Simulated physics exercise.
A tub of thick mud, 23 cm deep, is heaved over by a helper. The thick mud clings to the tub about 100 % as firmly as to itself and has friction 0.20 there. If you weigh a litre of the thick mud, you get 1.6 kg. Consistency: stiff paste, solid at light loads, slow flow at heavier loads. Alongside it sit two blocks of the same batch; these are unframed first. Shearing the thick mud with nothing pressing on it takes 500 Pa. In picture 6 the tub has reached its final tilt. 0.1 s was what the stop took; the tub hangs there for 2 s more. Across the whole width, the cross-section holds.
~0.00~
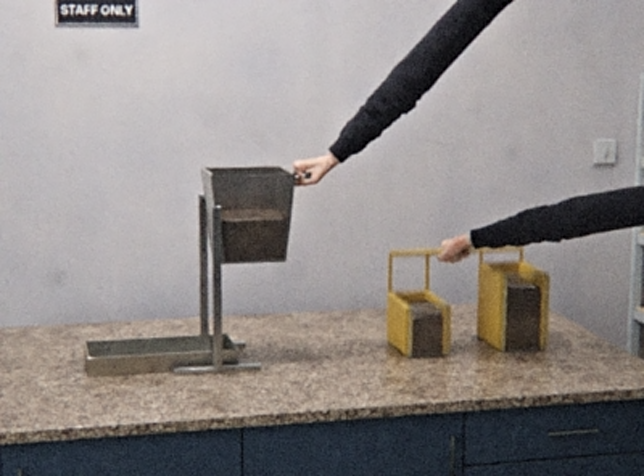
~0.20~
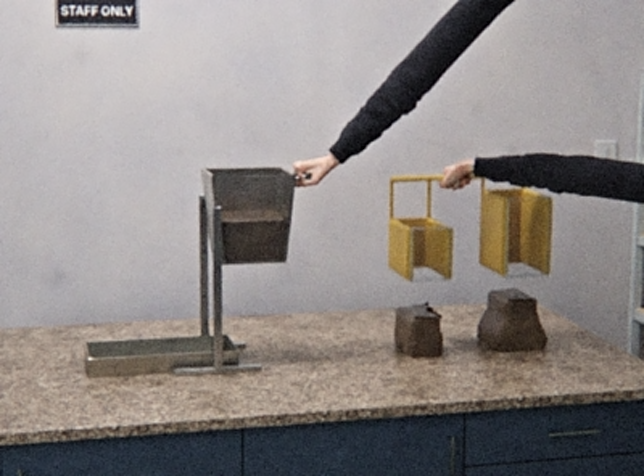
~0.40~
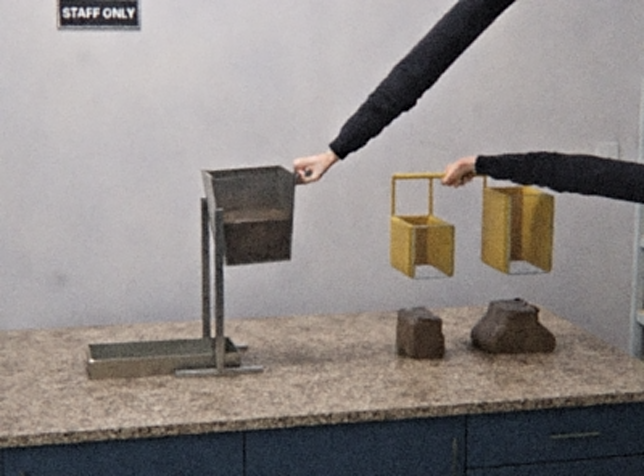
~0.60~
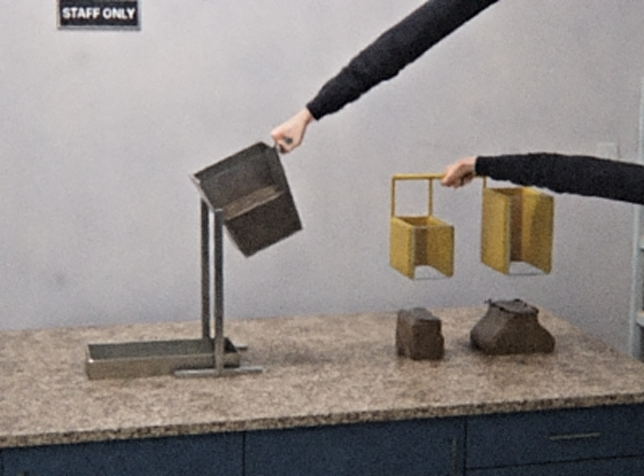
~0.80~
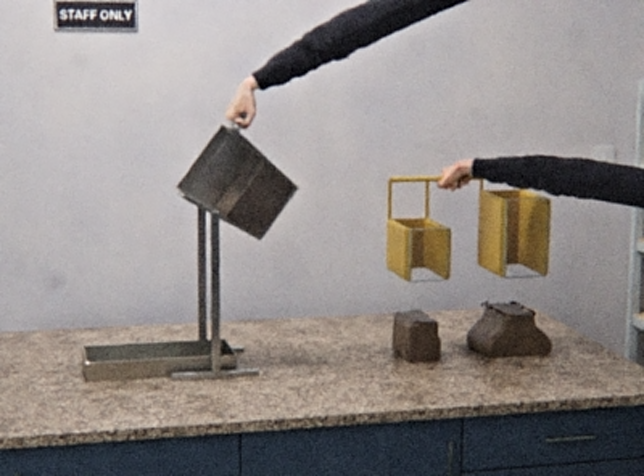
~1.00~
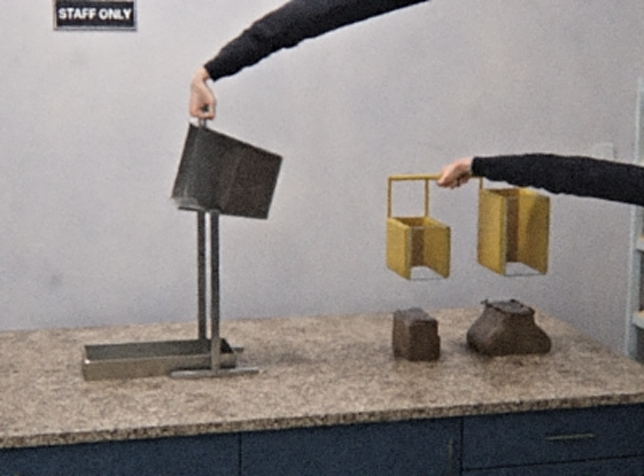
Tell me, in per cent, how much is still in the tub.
Something like 100 out of 100.
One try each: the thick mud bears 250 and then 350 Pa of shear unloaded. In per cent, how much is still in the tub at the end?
100 in a hundred, followed by 100 in a hundred.
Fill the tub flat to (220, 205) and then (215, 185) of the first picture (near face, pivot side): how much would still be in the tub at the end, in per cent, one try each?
First try 100 per cent, second try 100 per cent.
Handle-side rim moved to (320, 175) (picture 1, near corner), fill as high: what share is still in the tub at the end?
I'd guess around 100 per cent remains.
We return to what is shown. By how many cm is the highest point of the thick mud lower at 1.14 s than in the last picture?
Around 0 cm below its level in the last picture.
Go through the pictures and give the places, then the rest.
The first frame shows handle-side rim at (293, 174), tilt 0 degrees; highest point of the thick mud at (226, 220); test blocks 12 cm, 19 cm high (left to right).
The second frame shows handle-side rim at (293, 175), tilt 0 degrees; highest point of the thick mud at (226, 221); test blocks 12 cm, 15 cm high (left to right).
The third frame shows handle-side rim at (293, 173), tilt 3 degrees; highest point of the thick mud at (286, 218); test blocks 12 cm, 13 cm high (left to right).
The fourth frame shows handle-side rim at (273, 148), tilt 25 degrees; highest point of the thick mud at (284, 192); test blocks 12 cm, 13 cm high (left to right).
The fifth frame shows handle-side rim at (232, 131), tilt 53 degrees; highest point of the thick mud at (264, 164); test blocks 12 cm, 13 cm high (left to right).
The sixth frame shows handle-side rim at (199, 128), tilt 75 degrees; highest point of the thick mud at (244, 147); test blocks 12 cm, 13 cm high (left to right).
By 1.14 s, the tub is at 75 degrees and holds 100 %.
By 1.31 s, the tub is at 75 degrees and holds 100 %.
By 1.48 s, the tub is at 75 degrees and holds 100 %.
By 1.65 s, the tub is at 75 degrees and holds 100 %.
By 3.00 s, at the end, the tub is at 75 degrees and holds 100 %.
